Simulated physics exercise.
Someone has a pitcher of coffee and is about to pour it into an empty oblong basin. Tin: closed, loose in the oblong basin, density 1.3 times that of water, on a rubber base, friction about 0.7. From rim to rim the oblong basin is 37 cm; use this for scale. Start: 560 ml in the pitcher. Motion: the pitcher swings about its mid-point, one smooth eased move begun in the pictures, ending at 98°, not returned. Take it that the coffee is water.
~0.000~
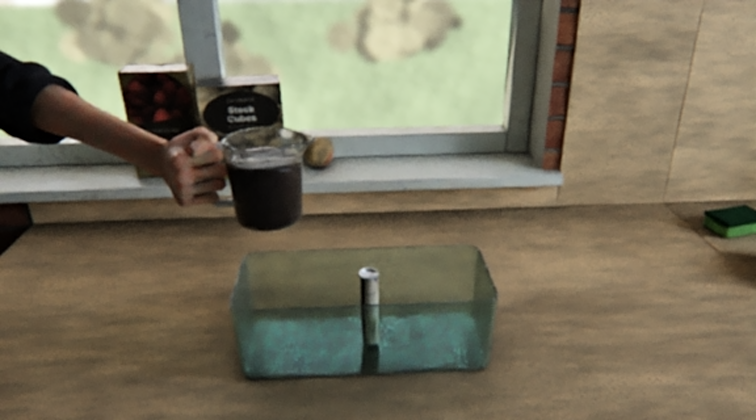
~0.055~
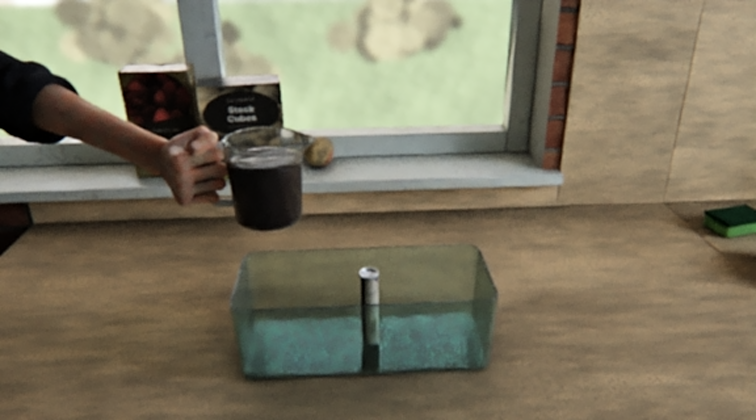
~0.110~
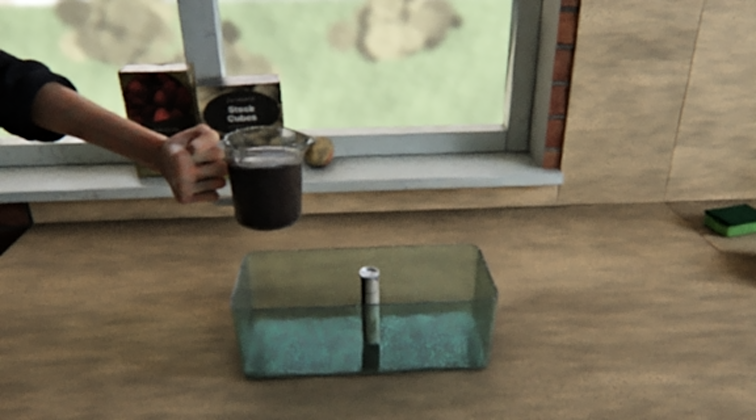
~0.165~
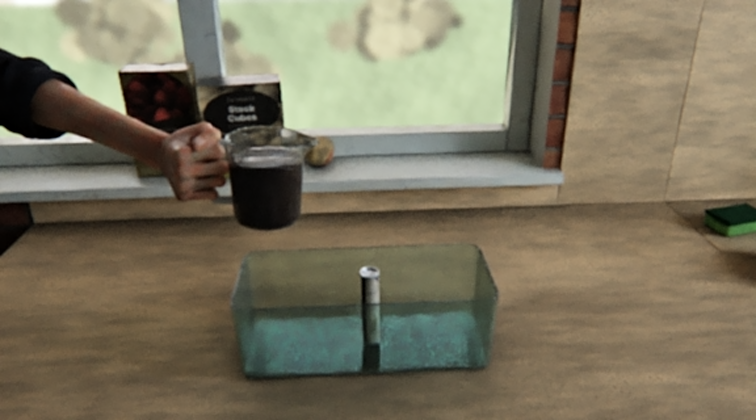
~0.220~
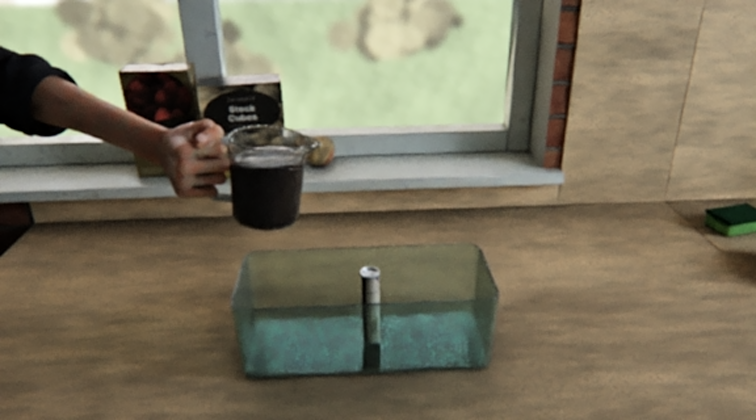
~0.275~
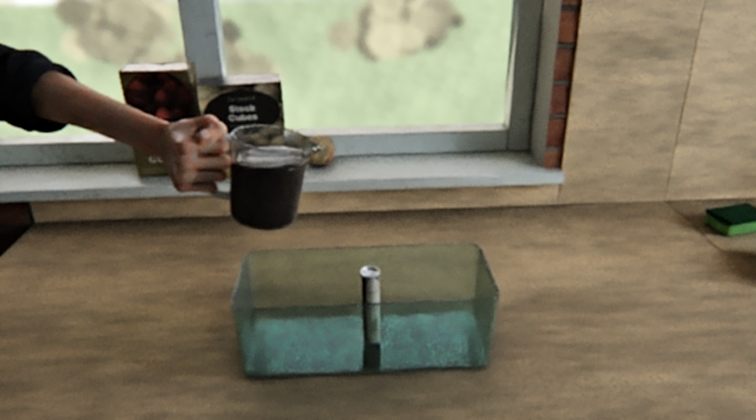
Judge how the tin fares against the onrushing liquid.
It is upset.
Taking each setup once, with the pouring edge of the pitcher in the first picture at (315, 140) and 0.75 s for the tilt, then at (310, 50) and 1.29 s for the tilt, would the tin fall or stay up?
In the first try it comes down; in the second it remains standing.
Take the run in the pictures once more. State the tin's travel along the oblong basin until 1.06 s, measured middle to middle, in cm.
It has moved some 0 cm.
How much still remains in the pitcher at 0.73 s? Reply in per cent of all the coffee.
Roughly 88 %.
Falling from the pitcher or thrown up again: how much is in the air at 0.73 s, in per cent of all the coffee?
12 per cent.
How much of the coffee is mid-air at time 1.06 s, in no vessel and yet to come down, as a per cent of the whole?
Around 24 per cent of the liquid is in flight.
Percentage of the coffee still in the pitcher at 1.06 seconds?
Roughly 38 per cent.
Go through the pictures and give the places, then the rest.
In the first frame, tilt 0°; pouring edge (316, 139); surface from (230, 159) to (299, 156); the oblong basin's rim runs from (237, 281) to (488, 271); the tin's top is at (369, 276).
In the second frame, tilt 0°; pouring edge (316, 139); surface from (230, 159) to (300, 156).
In the third frame, tilt 2°; pouring edge (317, 140); surface from (230, 157) to (301, 156).
In the fourth frame, tilt 4°; pouring edge (319, 141); surface from (232, 158) to (301, 156).
In the fifth frame, tilt 7°; pouring edge (321, 144); surface from (233, 157) to (303, 156).
In the sixth frame, tilt 11°; pouring edge (324, 147); surface from (234, 158) to (305, 155).
Then, 0.73 s in, the tilt is 59° and 88 per cent is still to pour; the tin stands where it began.
Then, 1.06 s in, the tilt is 91° and 38 per cent is still to pour; the tin stands where it began.
Then, 1.41 s in, the tilt is 98° and 5 per cent is still to pour; the tin leans 31°.
Then, 1.79 s in, the tilt is 98° and 0 per cent is still to pour; the tin lies on its side.
Finally, the tin lies on its side.
